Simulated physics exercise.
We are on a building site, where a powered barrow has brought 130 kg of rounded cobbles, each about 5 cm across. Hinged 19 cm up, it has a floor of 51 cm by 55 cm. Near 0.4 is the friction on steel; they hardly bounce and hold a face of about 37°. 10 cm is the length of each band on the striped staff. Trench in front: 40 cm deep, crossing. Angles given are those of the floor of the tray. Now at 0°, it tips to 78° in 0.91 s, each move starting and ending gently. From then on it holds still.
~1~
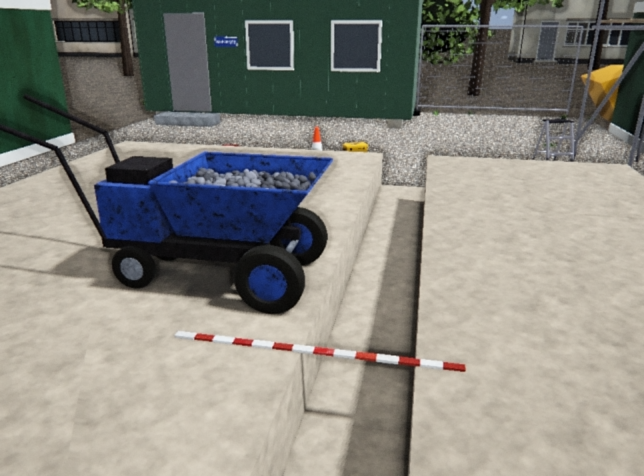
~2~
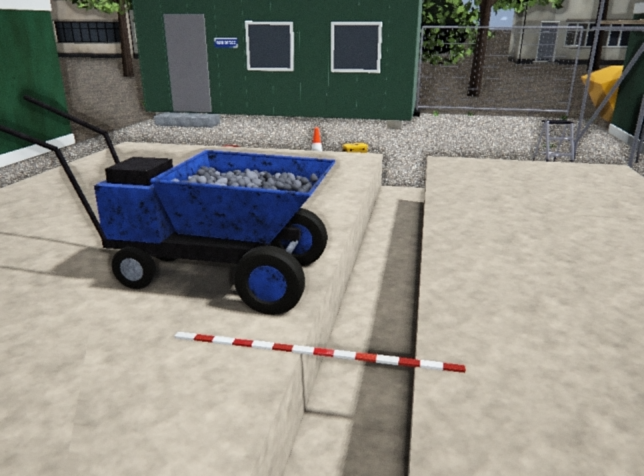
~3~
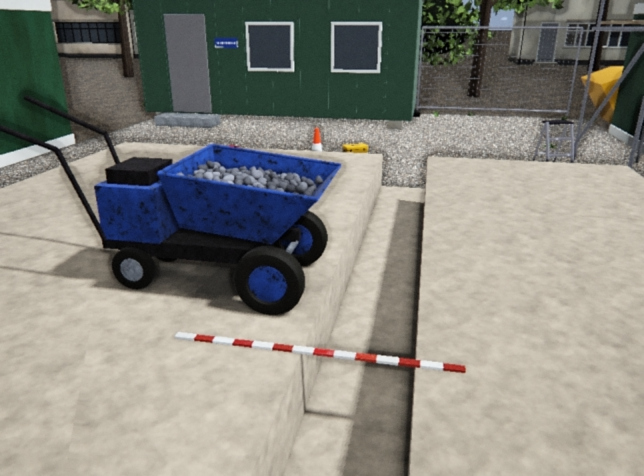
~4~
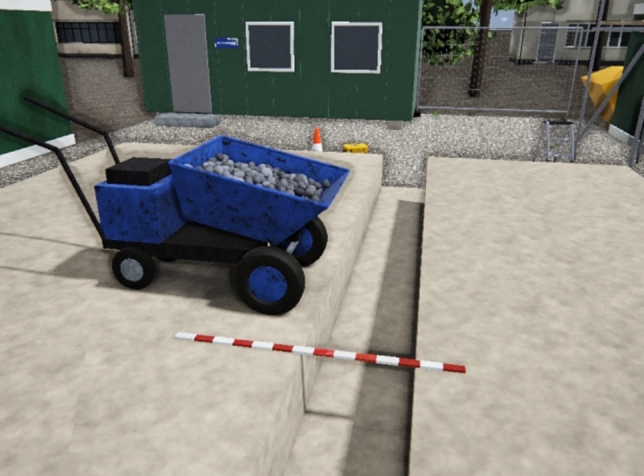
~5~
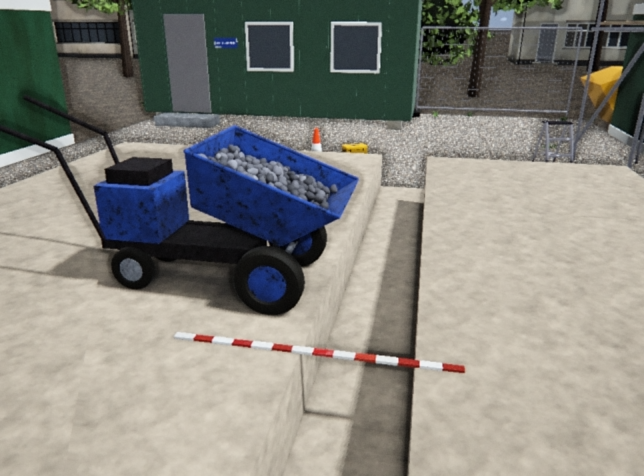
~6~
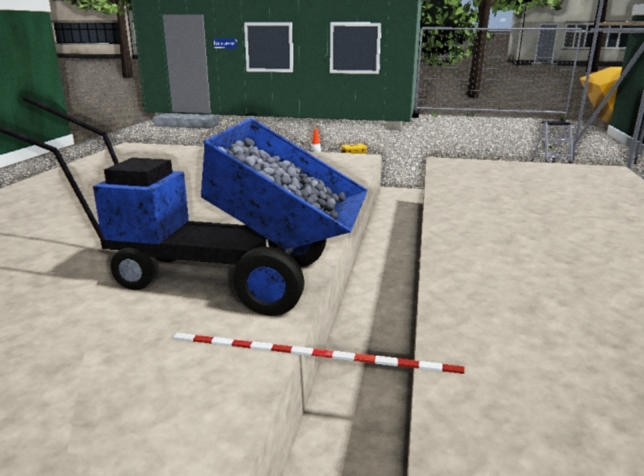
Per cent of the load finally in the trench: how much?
Approx. 78 %.
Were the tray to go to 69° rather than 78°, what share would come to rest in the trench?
In that case some 70 per cent.
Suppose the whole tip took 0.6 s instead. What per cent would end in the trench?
In that case, around 70%.
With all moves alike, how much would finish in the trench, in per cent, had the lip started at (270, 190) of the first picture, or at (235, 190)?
Estimates: 100 % then 100 %.
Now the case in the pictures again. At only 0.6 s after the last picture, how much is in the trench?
About 35%.
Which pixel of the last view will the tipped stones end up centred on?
Centre estimate: Around (394, 347).
Then, 0.3 s after the last picture the floor is at 66°, 100 % in the tray; the foremost stones are at (375, 266).
Then, 0.6 s after the last picture the floor is at 78°, 53 % in the tray, 36 % in the trench, 10 % past the trench; the foremost stones are at (454, 305).
Then, 1.0 s after the last picture the floor is at 78°, 10 % in the tray, 67 % in the trench, 22 % past the trench; the foremost stones are at (549, 309).
Then, 2.9 s after the last picture the floor is at 78°, 0 % in the tray, 78 % in the trench, 22 % past the trench; the foremost stones are at (634, 323).
